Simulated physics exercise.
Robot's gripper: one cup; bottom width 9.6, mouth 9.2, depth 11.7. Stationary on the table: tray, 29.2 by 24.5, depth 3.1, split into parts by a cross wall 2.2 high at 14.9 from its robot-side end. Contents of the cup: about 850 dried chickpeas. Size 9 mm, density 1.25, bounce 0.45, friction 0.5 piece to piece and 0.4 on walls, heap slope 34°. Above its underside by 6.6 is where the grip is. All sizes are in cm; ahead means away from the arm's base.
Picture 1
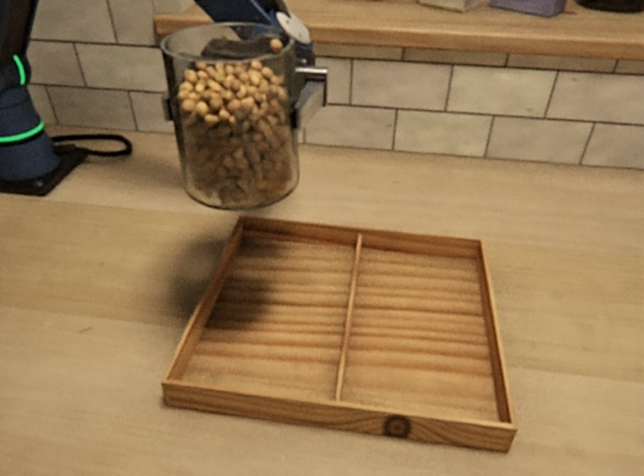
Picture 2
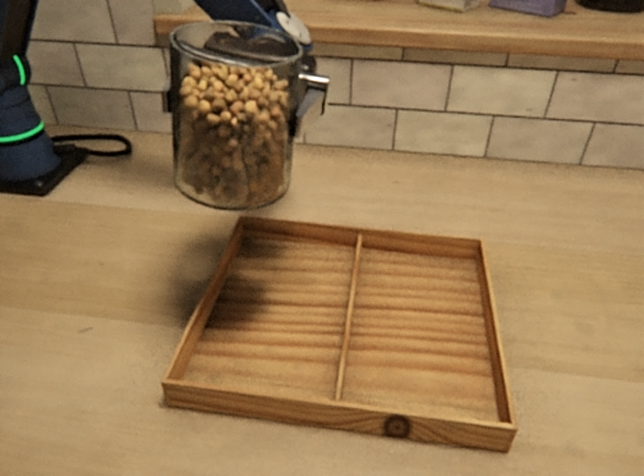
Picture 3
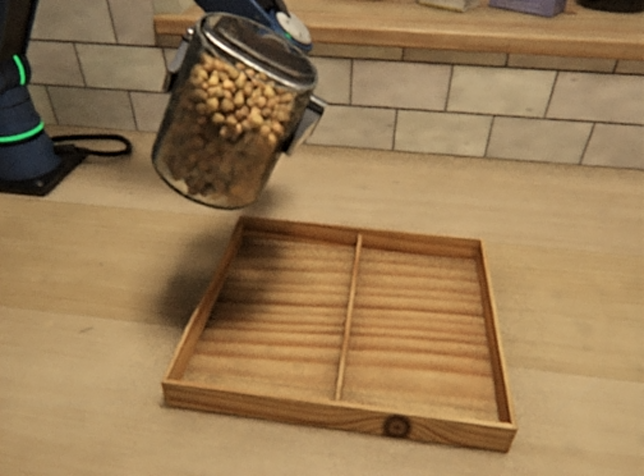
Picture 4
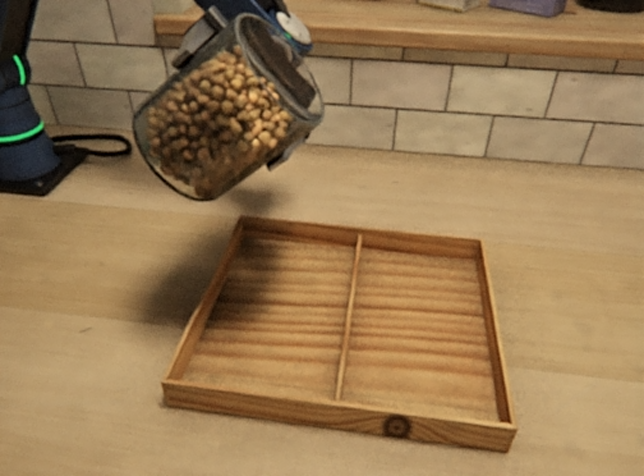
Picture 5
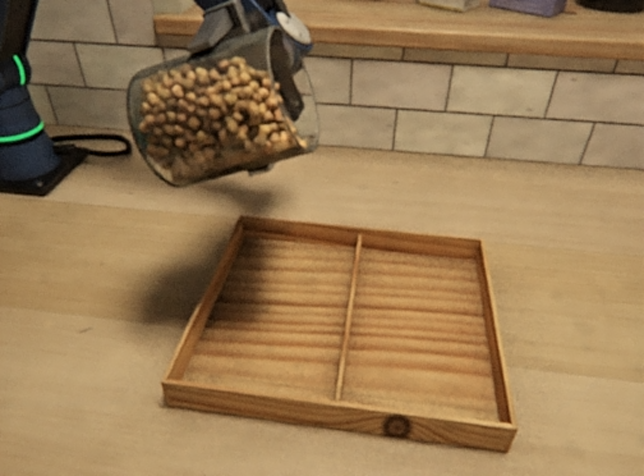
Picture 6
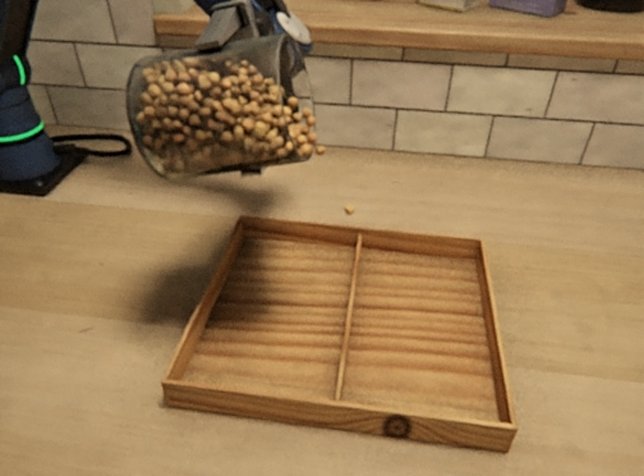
On a light wooden counter, a robot arm held a clear cup of chickpeas above a divided wooden tray and tilted it steadily to the right until nearly sideways, when a single chickpea dropped out.
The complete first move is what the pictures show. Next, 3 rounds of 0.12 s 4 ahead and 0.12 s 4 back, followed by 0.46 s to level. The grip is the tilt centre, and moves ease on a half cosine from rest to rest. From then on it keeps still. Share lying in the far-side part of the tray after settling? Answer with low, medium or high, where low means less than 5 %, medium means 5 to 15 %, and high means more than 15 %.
High.
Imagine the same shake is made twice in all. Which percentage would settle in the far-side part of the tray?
Roughly 30 percent.
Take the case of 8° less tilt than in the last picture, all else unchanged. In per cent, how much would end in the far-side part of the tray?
About 25 %.
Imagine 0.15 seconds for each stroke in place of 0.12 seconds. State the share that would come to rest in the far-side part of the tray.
It would come to roughly 30 %.
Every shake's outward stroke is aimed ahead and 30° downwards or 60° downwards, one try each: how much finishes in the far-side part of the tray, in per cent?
First try some 25 %, second try some 10 %.
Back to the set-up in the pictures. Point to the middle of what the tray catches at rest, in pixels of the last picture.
Middle point: About (402, 321).
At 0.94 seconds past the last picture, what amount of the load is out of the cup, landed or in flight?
Close to 50 per cent of the load is out at that point.
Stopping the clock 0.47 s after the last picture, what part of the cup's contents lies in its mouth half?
Roughly 55 per cent.
Then, 0.47 s on, tilted 77° forward, highest piece 25 above the table; 560 in the cup, 159 in the far-side part, 38 in the robot-side part, 1 on the table or floor, 88 in flight or on a rim.
Then, 0.94 s on, tilted 40° forward, highest piece 26 above the table; 411 in the cup, 329 in the far-side part, 96 in the robot-side part, 3 on the table or floor, 7 in flight or on a rim.
Then, 1.38 s on, level, highest piece 29 above the table; 410 in the cup, 336 in the far-side part, 97 in the robot-side part, 3 on the table or floor.
Then, 2.43 s on, level, highest piece 29 above the table; 410 in the cup, 336 in the far-side part, 97 in the robot-side part, 3 on the table or floor.
In the end, 410 in the cup, 336 in the far-side part, 97 in the robot-side part, 3 on the table or floor. That is 40 % in the far-side part of the tray.
